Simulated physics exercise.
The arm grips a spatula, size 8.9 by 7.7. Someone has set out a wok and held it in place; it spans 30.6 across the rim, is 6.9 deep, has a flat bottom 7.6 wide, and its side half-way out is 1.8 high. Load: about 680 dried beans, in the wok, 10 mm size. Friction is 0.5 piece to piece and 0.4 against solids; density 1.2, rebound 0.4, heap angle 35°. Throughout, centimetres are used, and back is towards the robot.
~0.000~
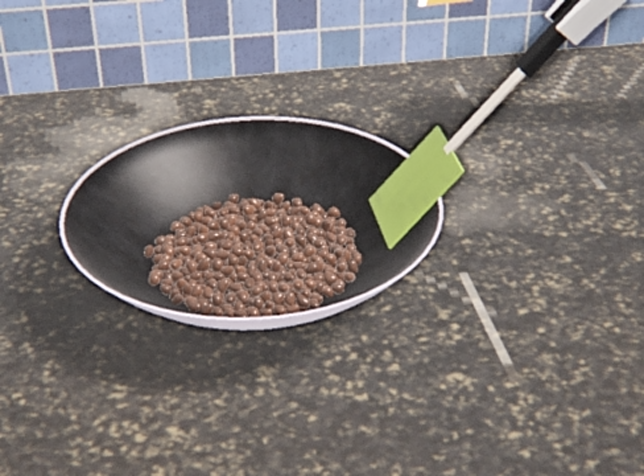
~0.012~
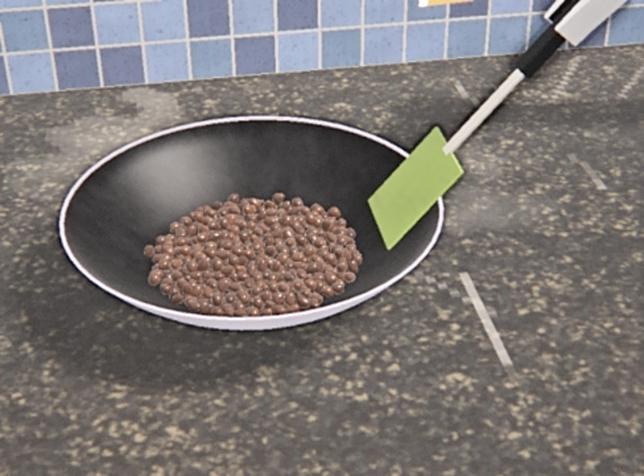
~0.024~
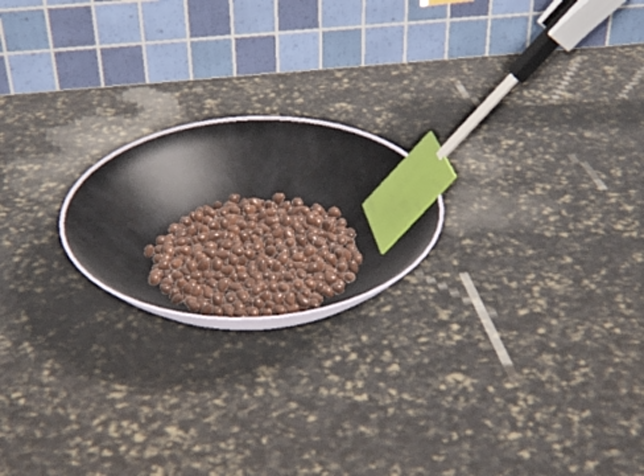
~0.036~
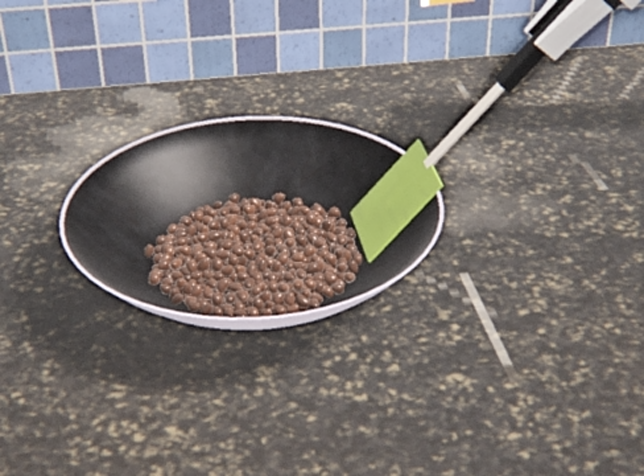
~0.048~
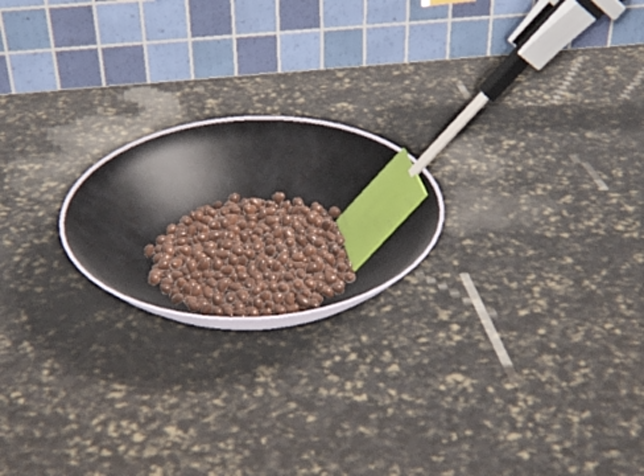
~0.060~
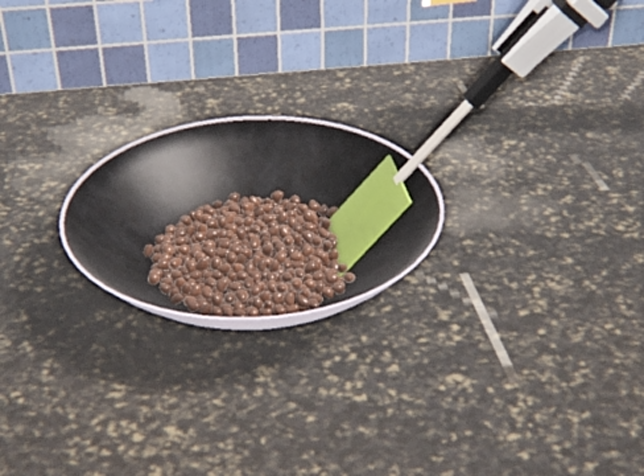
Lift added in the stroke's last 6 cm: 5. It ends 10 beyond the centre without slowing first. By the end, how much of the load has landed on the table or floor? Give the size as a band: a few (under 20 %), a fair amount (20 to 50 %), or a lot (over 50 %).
A fair amount, between 20 and 50 %.
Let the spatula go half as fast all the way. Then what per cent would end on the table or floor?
Around 10 per cent would finish on the table or floor.
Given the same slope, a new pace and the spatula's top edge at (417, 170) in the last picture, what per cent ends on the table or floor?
I'd say around 20 per cent.
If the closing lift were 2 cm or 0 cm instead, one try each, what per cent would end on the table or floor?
You'd get some 35 per cent with the first setting and some 35 per cent with the second.
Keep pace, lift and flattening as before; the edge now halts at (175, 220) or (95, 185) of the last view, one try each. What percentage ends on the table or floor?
Estimates, in order: 15 % and 40 %.
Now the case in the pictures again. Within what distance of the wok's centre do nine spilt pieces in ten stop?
Roughly 60 cm.
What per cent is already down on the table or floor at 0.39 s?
About 10 per cent.
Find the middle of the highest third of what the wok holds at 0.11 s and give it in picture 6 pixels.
Roughly at pixel (222, 239).
After 0.11 s, sloping 49°, highest piece 7 above the table; 679 in the wok.
After 0.17 s, sloping 49°, highest piece 9 above the table; 676 in the wok, 3 on the blade or in flight.
After 0.39 s, sloping 49°, highest piece 18 above the table; 489 in the wok, 72 on the table or floor, 118 on the blade or in flight.
After 1.44 s, sloping 49°, highest piece 6 above the table; 489 in the wok, 190 on the table or floor.
In the end, 489 in the wok, 190 on the table or floor. That is 28 % on the table or floor.
